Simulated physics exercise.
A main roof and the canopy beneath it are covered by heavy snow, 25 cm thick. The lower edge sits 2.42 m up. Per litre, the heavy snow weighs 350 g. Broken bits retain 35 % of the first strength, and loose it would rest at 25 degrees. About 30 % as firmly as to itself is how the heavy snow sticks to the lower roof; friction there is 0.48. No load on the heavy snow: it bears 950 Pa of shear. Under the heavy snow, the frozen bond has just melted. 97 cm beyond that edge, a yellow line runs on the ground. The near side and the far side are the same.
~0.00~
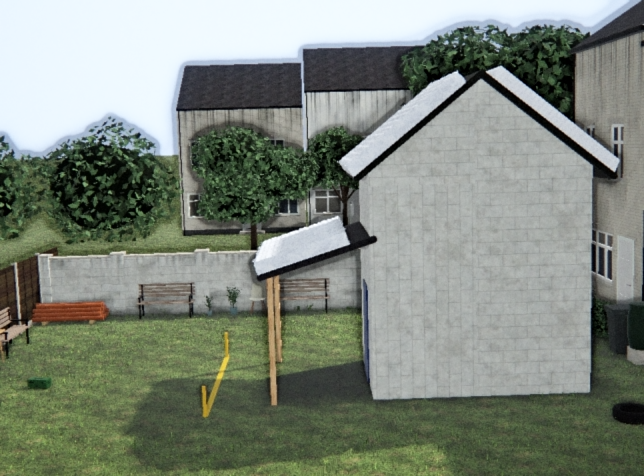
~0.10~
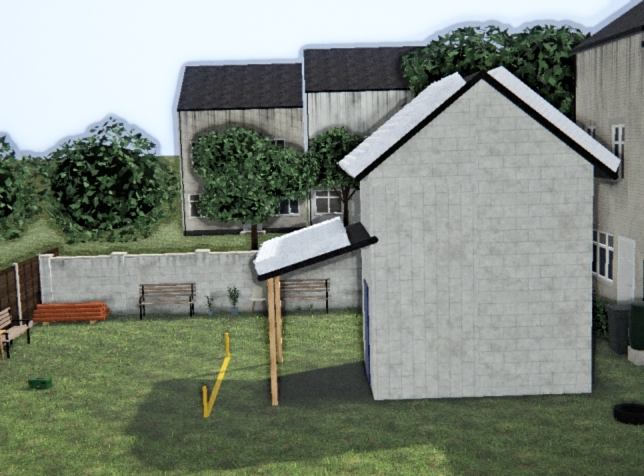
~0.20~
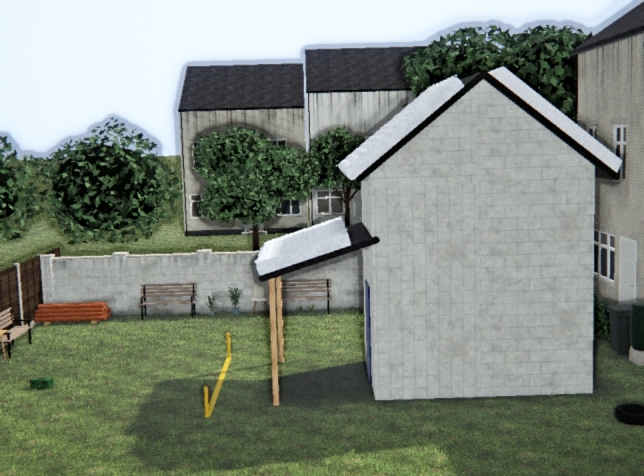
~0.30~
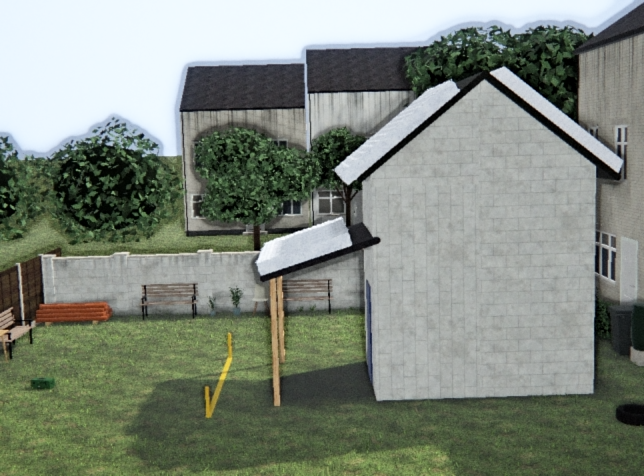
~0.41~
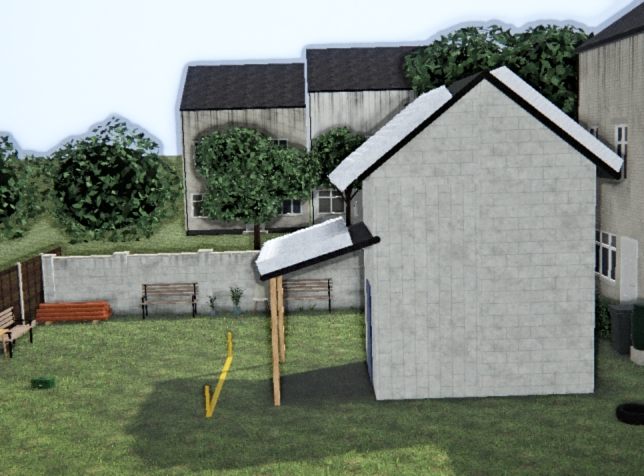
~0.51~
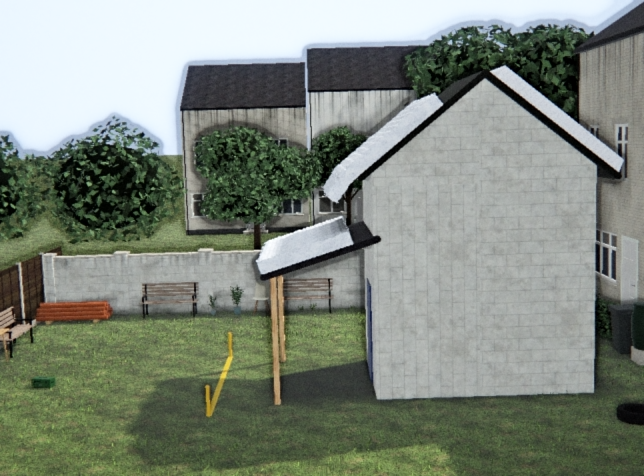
To begin with, snow covers both slopes of a pale block building's roof and the small lean-to on its left, above a lawn with a yellow line. The snow on the main roof's left slope then slides gradually down and left, jutting farther past the eave, while everything else stays still.
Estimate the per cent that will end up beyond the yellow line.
Roughly 47 per cent will end up beyond it.
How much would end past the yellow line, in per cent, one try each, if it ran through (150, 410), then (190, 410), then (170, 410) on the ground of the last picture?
16 %, then 35 %, then 25 %.
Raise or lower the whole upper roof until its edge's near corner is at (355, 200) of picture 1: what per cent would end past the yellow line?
Roughly 20 per cent.
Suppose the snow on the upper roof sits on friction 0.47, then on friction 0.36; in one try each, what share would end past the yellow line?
Try 1: 16 %; try 2: 25 %.
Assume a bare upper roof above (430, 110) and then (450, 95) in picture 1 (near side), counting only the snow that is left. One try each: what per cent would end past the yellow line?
It would be around 25 percent and then around 40 percent.
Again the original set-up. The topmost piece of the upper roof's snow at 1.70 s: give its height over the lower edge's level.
Roughly 0.7 m.
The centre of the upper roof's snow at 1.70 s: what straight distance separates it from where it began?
Distance from start: Around 4.6 m.
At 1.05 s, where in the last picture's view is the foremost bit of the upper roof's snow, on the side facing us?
Close to pixel (263, 251).
After 1.05 s, none is below the lower edge and 0 % is past the line.
After 1.70 s, 41 % is below the lower edge and 24 % is past the line.
After 2.35 s, 61 % is below the lower edge and 47 % is past the line.
After 3.00 s, 61 % is below the lower edge and 47 % is past the line.
After 3.10 s, at the end, 61 % is below the lower edge and 47 % is past the line.
